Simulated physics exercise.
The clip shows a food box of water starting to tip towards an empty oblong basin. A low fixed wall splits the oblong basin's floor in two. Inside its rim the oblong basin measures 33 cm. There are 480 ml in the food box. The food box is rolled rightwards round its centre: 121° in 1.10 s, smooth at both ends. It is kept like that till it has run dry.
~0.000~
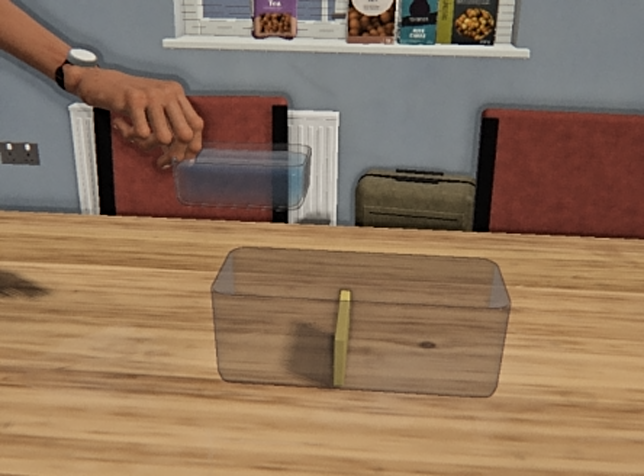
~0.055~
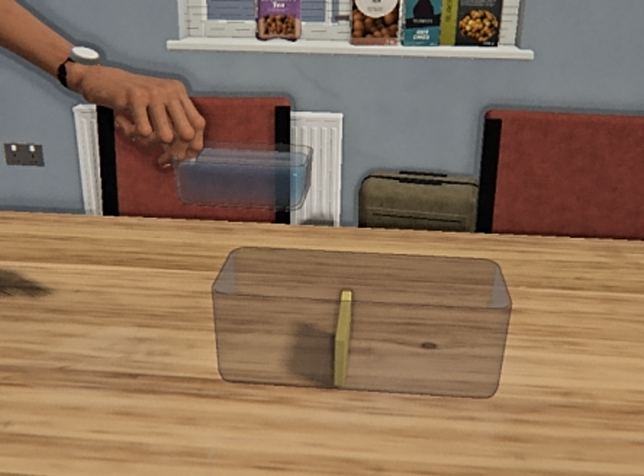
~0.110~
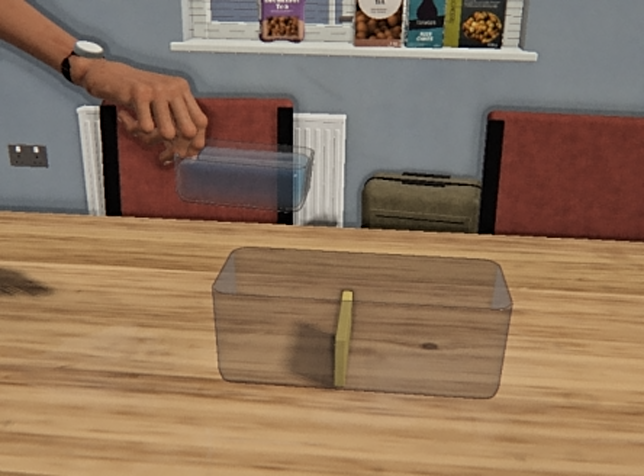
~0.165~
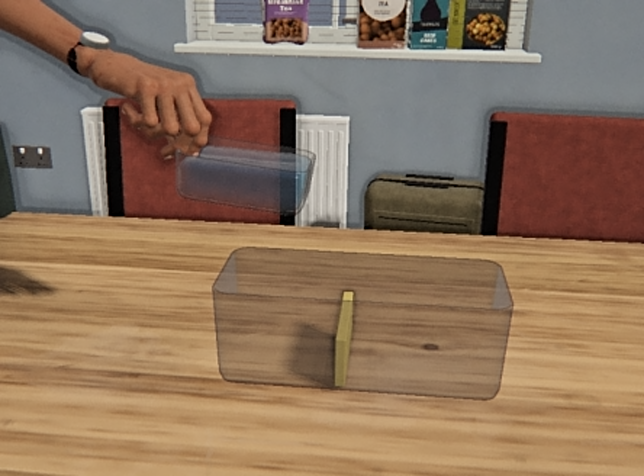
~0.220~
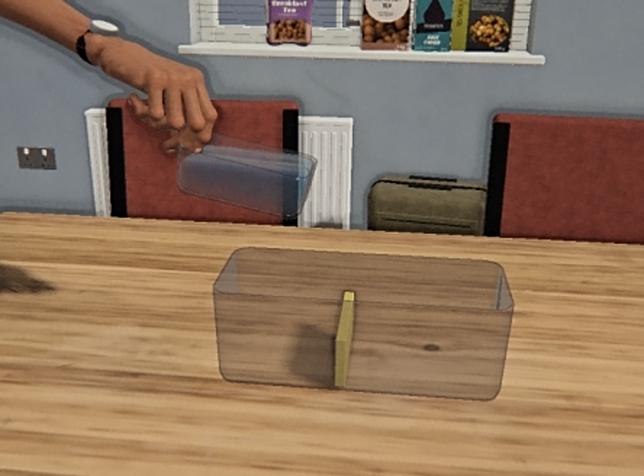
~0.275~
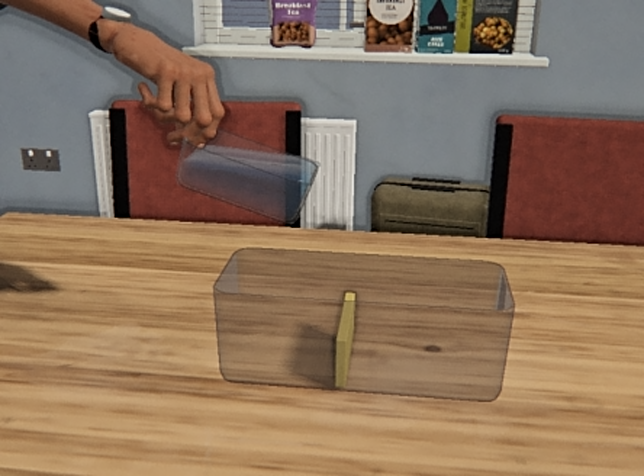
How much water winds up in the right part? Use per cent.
Roughly 66 per cent is past the wall.
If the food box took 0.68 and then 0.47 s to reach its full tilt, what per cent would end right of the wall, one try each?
In turn about 55 and 25 per cent.
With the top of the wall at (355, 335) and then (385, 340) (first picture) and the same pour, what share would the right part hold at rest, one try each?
First 60, then 15 per cent.
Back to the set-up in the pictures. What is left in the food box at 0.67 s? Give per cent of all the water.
Near 12 in a hundred.
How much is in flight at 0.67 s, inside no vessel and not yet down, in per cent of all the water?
Some 28 per cent.
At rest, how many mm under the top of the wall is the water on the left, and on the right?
Some 52 mm on the left and 48 mm on the right.
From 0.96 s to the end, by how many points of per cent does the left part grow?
About 2 per cent.
Then, 0.67 s in, the tilt is 81° and 12 per cent is still to pour, 7 is left of the wall and 52 right of it.
Then, 0.96 s in, the tilt is 116° and 1 per cent is still to pour, 30 is left of the wall and 65 right of it.
Then, 1.27 s in, the tilt is 121° and 0 per cent is still to pour, 32 is left of the wall and 66 right of it.
Then, 1.60 s in, the tilt is 121° and 0 per cent is still to pour, 32 is left of the wall and 66 right of it.
Finally, 32 per cent lies left of the wall, 66 right of it and 3 outside.
